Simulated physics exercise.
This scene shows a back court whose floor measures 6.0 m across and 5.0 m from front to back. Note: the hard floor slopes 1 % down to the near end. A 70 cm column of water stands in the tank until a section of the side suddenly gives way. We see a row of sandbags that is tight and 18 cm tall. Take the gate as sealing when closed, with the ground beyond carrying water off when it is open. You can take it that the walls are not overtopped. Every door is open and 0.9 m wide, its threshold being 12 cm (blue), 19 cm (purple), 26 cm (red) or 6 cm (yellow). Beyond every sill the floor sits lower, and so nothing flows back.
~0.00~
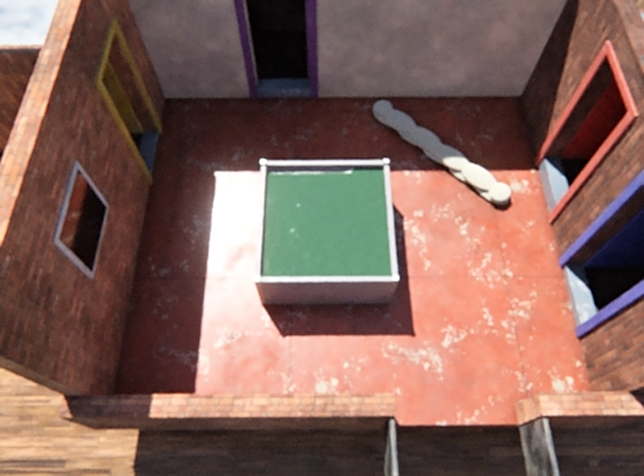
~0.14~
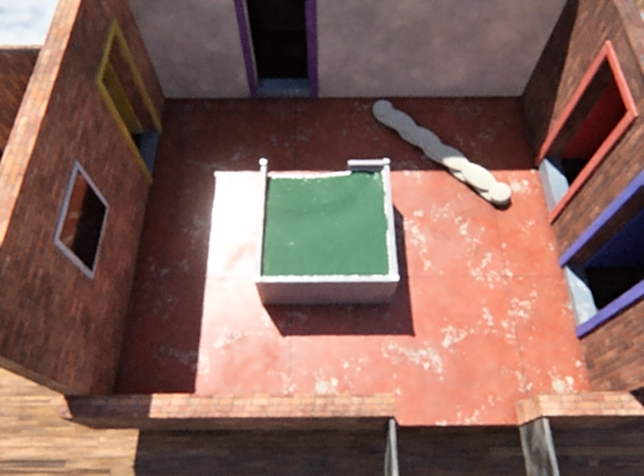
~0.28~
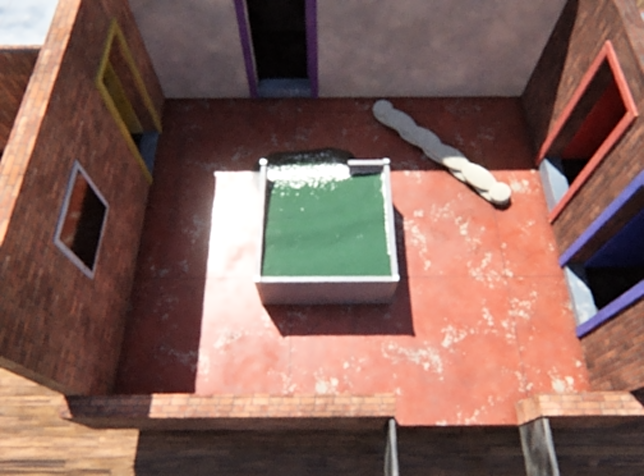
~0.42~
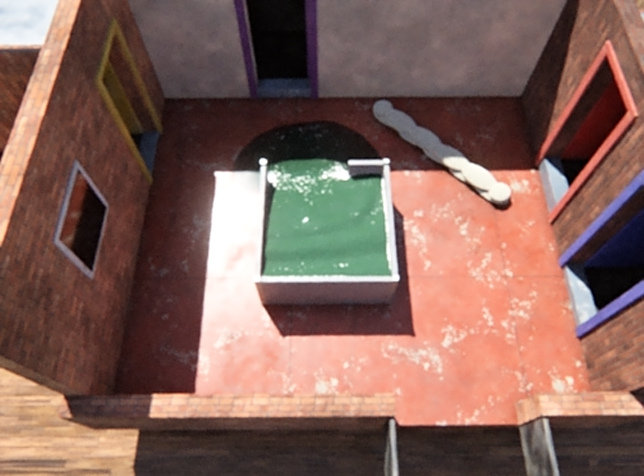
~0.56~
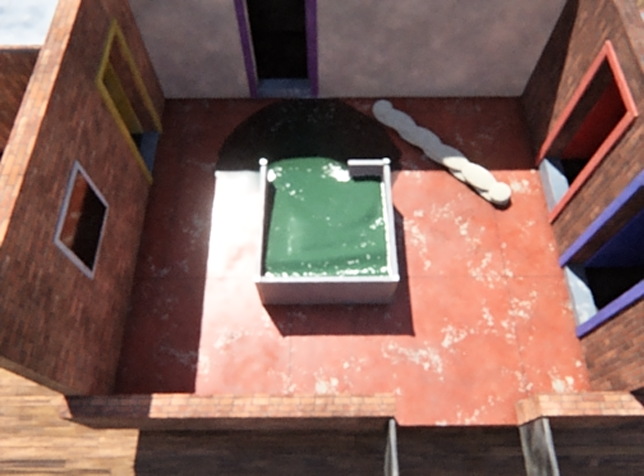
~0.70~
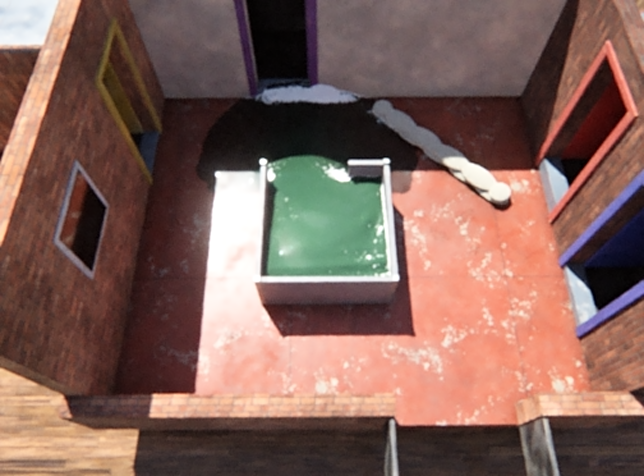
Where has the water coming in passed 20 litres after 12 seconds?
At the blue door it has not passed it; at the purple door it has passed it; at the red door it has not passed it; at the yellow door it has passed it.
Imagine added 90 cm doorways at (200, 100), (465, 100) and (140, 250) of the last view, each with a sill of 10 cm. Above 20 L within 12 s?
In that order: Past it, below, under.
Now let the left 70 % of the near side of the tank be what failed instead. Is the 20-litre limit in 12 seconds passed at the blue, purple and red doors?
Here's how it goes: Blue falls short, purple falls short, red falls short.
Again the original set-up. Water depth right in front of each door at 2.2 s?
Depths: Blue door 0 cm, purple door 30 cm, red door 0 cm, yellow door 13 cm.
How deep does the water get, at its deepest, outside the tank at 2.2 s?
Peak depth: Approx. 36 cm.
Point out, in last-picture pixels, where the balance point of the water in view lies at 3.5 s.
Around (306, 183).
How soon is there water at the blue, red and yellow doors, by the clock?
Blue = 3.8 s, red = 2.6 s, yellow = 1.6 s.
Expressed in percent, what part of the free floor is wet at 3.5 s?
About 65 per cent.
After 1.4 s water covers 25 % of the floor and is deepest (38 cm) near (314, 105); blue door not reached, purple door 38 cm at the sill, 58 L in, red door not reached, yellow door not reached.
After 2.2 s water covers 35 % of the floor and is deepest (36 cm) near (186, 106); blue door not reached, purple door 30 cm at the sill, 127 L in, red door not reached, yellow door 13 cm at the sill, 3 L in.
After 3.5 s water covers 65 % of the floor and is deepest (21 cm) near (174, 114); blue door not reached, purple door 16 cm at the sill, 152 L in, red door 5 cm at the sill, 0 L in, yellow door 14 cm at the sill, 45 L in.
After 7.0 s water covers 90 % of the floor and is deepest (14 cm) near (112, 406); blue door 5 cm at the sill, 0 L in, purple door 7 cm at the sill, 153 L in, red door 4 cm at the sill, 0 L in, yellow door 9 cm at the sill, 119 L in.
After 12.0 s water covers 95 % of the floor and is deepest (9 cm) near (559, 403); blue door 8 cm at the sill, 0 L in, purple door 3 cm at the sill, 153 L in, red door 6 cm at the sill, 0 L in, yellow door 4 cm at the sill, 128 L in.
